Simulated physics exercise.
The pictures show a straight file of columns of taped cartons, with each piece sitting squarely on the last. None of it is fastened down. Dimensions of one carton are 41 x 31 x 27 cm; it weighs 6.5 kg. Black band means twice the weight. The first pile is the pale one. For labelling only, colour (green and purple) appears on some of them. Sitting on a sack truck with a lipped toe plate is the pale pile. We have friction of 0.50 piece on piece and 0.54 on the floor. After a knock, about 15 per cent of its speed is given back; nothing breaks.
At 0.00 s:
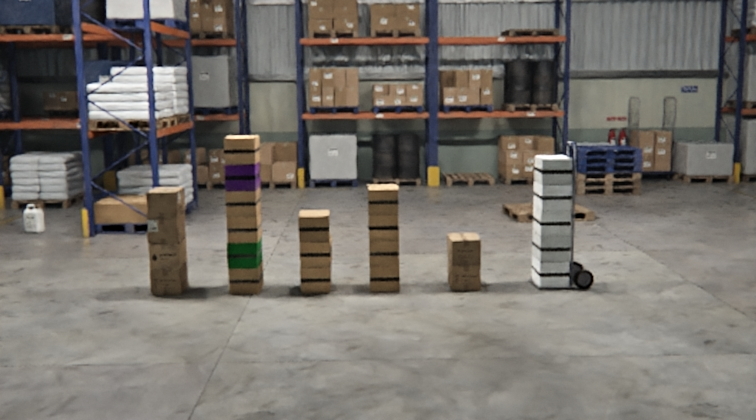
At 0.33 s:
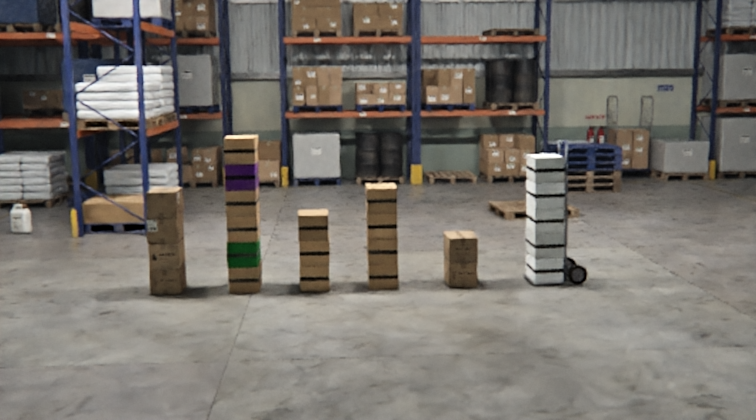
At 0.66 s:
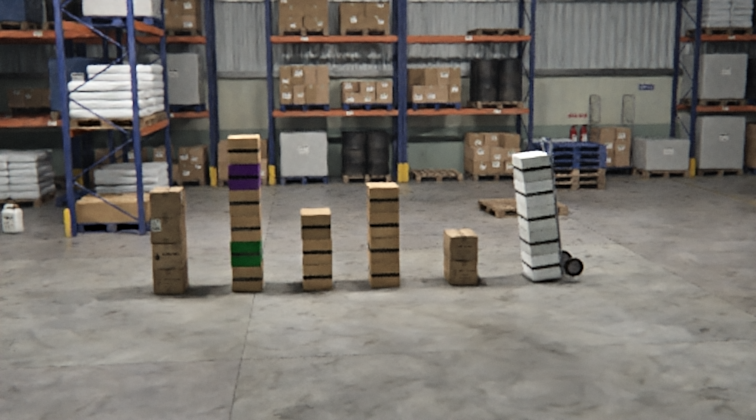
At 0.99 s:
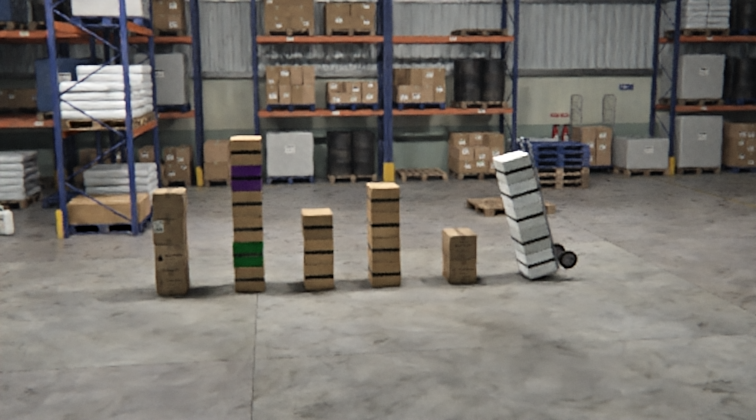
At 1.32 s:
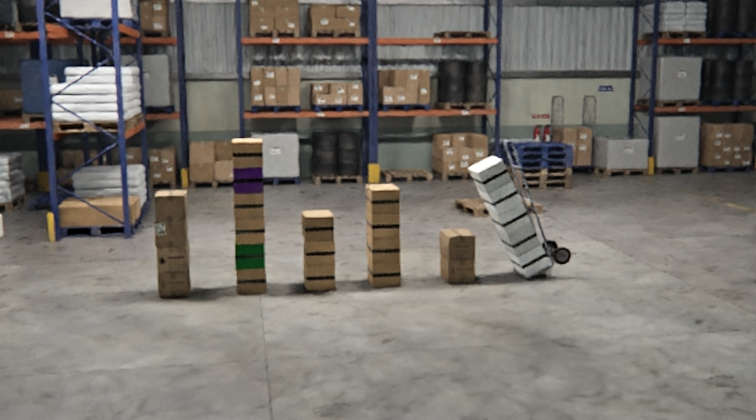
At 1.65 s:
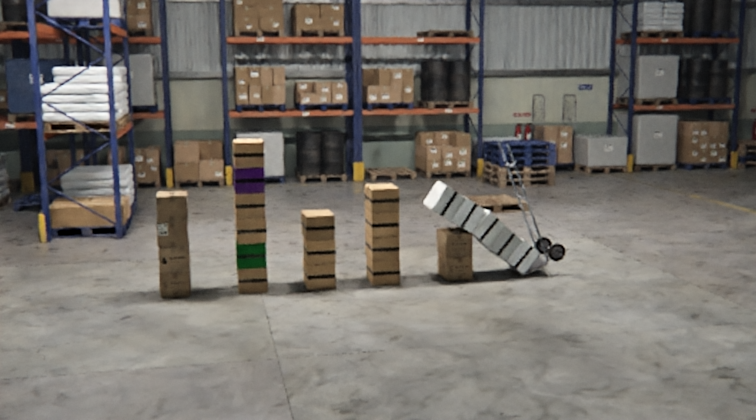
Warehouse floor, a white carton stack on a hand truck leaning left over the shortest of five still brown stacks.
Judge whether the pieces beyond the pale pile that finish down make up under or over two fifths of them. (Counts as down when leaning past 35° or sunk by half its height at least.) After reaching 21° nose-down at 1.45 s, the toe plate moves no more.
Under.
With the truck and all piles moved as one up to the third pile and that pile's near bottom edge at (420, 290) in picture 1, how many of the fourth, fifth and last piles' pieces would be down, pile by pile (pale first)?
Fourth 0, fifth 0, last 0.
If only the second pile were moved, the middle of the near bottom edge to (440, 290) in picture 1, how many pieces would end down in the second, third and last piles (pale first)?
You'd end with the second pile at 0, the third at 0 and the last at 0 down.
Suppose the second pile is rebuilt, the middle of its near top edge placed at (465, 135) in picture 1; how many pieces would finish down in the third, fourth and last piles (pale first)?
You'd get third 4, fourth 0 and last 0.
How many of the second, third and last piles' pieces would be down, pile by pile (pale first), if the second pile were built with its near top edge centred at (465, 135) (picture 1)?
You'd get second 6, third 4 and last 0.
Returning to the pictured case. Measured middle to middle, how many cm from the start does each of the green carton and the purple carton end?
The green one ends 0 cm from its start and the purple one 0 cm.
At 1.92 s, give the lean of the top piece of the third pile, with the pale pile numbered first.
I'd say it's at some 0° by then.
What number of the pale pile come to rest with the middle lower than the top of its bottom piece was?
3.
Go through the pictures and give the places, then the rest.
In the first picture (places mark the middle of the side facing us; the camera moves round a little), truck frame (574, 173) 0° forward; purple carton (240, 178); green carton (242, 256); the rest undisturbed.
The second picture shows truck frame (567, 171) 1° forward; purple carton (240, 178).
The third picture shows truck frame (553, 167) 7° forward, top of the pale pile leaning 7°; purple carton (244, 177); the rest undisturbed.
The fourth picture shows truck frame (534, 166) 15° forward, top of the pale pile leaning 15°; purple carton (246, 178); the rest undisturbed.
The fifth picture shows truck frame (521, 168) 20° forward, top of the pale pile leaning 26°; purple carton (248, 181); the rest undisturbed.
The sixth picture shows truck frame (516, 167) 21° forward, top of the pale pile leaning 57°; purple carton (250, 181); green carton (252, 256); the rest undisturbed.
After 1.76 s, 5 of the pale pile down; none of the 19 other cartons down, 1 disturbed.
After 1.92 s, 5 of the pale pile down; none of the 19 other cartons down, 5 disturbed.
After 2.28 s, 5 of the pale pile down; 1 of the 19 other cartons down.
At rest (3.0 s), 5 of the pale pile down; 1 of the 19 other cartons down; purple carton unmoved; green carton unmoved. That is 5 per cent. As the last picture would show them, middles, purple carton near (249, 178), green carton near (251, 252).
